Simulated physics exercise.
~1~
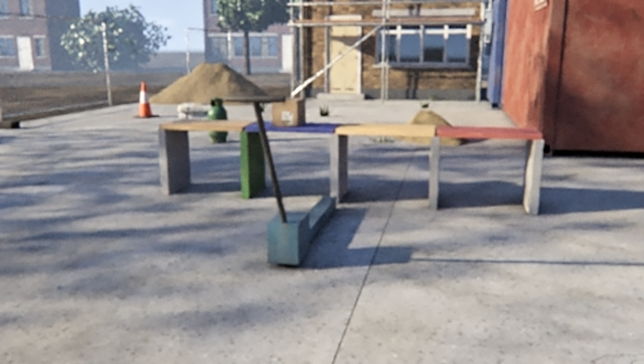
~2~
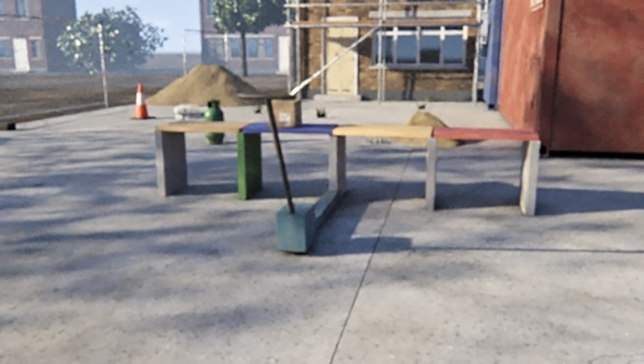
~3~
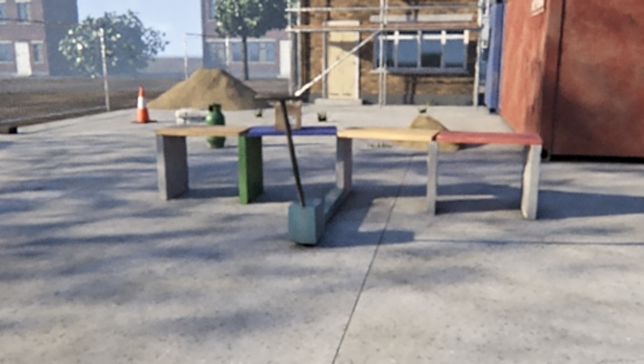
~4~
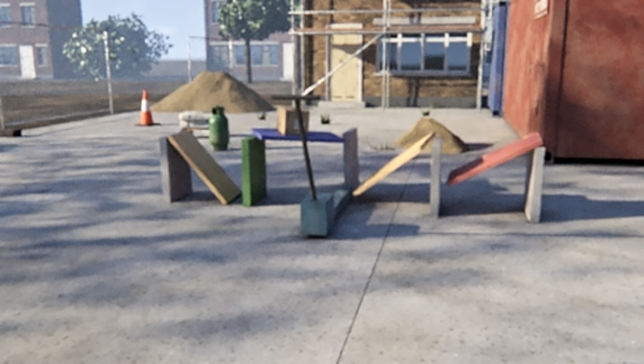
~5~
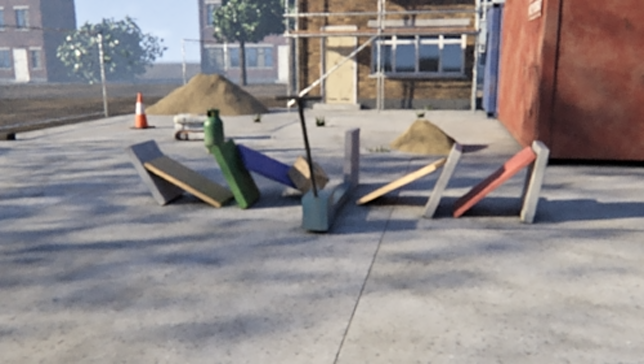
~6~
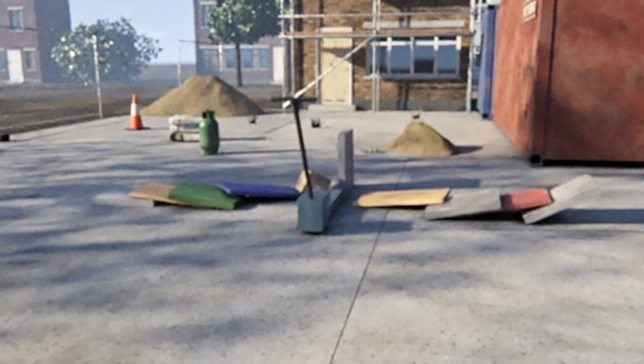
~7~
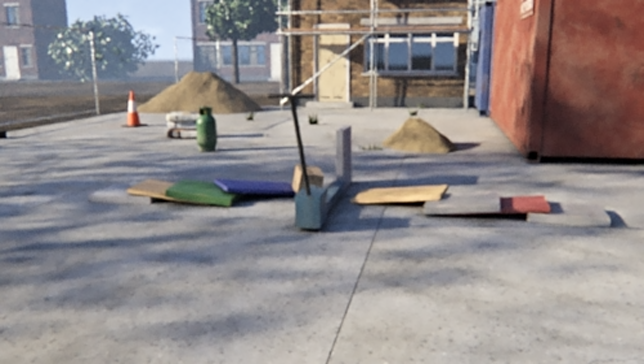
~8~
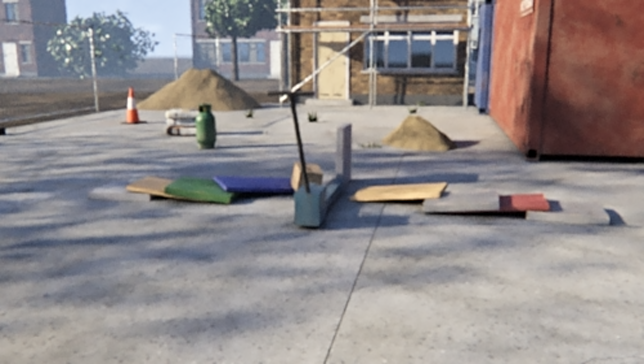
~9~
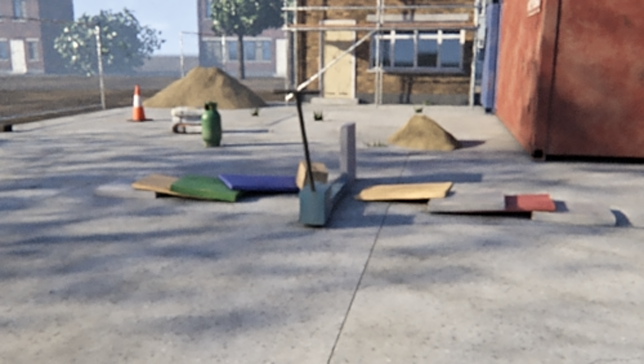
A narrow blue-green jack with a long handle slid away from the camera into the base of a row of board shelving, and the boards and uprights tipped and collapsed, leaving one grey upright standing beside it and the rest lying on the concrete.
